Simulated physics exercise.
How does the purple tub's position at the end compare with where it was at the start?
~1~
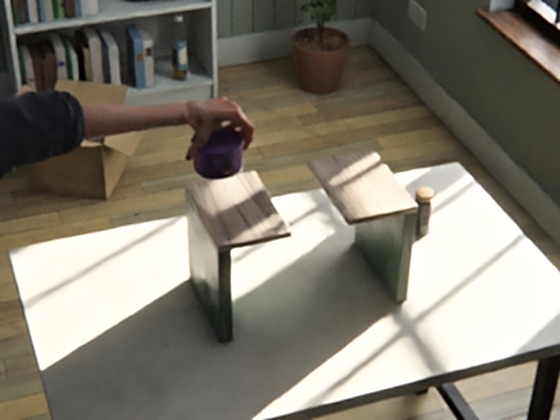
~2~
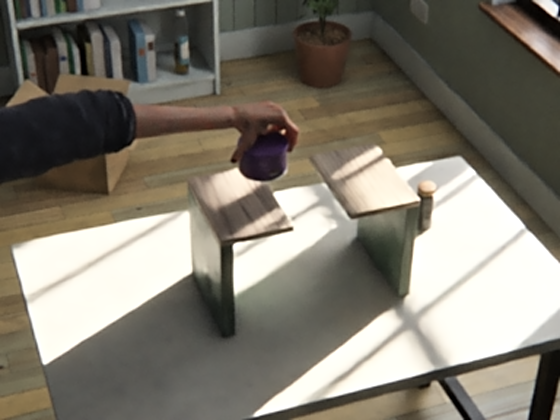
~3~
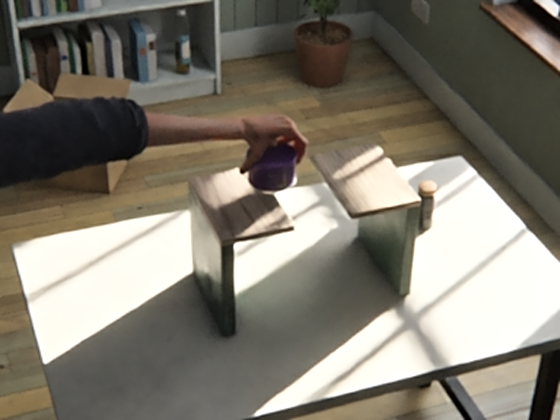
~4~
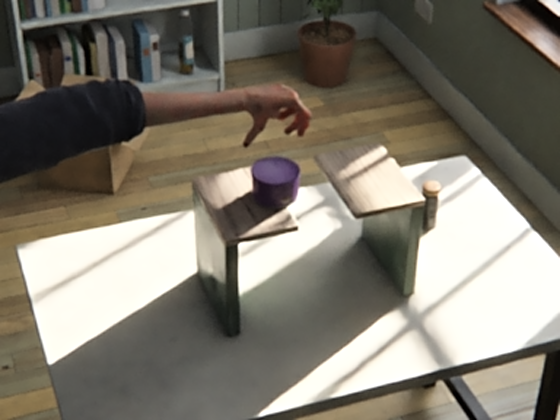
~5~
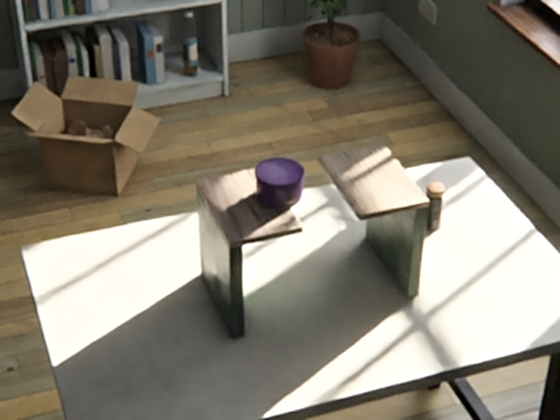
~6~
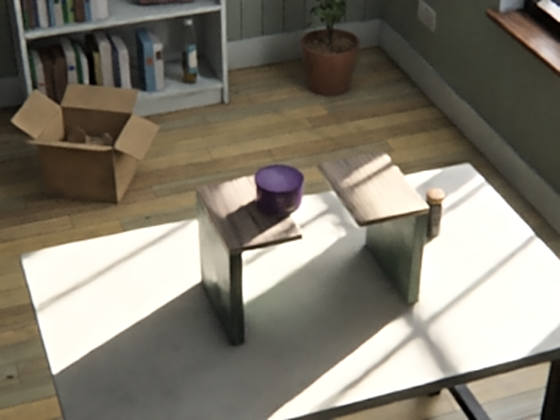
At the start the tub is held in the hand above the left support. By the end it is farther right and lower, resting on the right edge of that support's top.
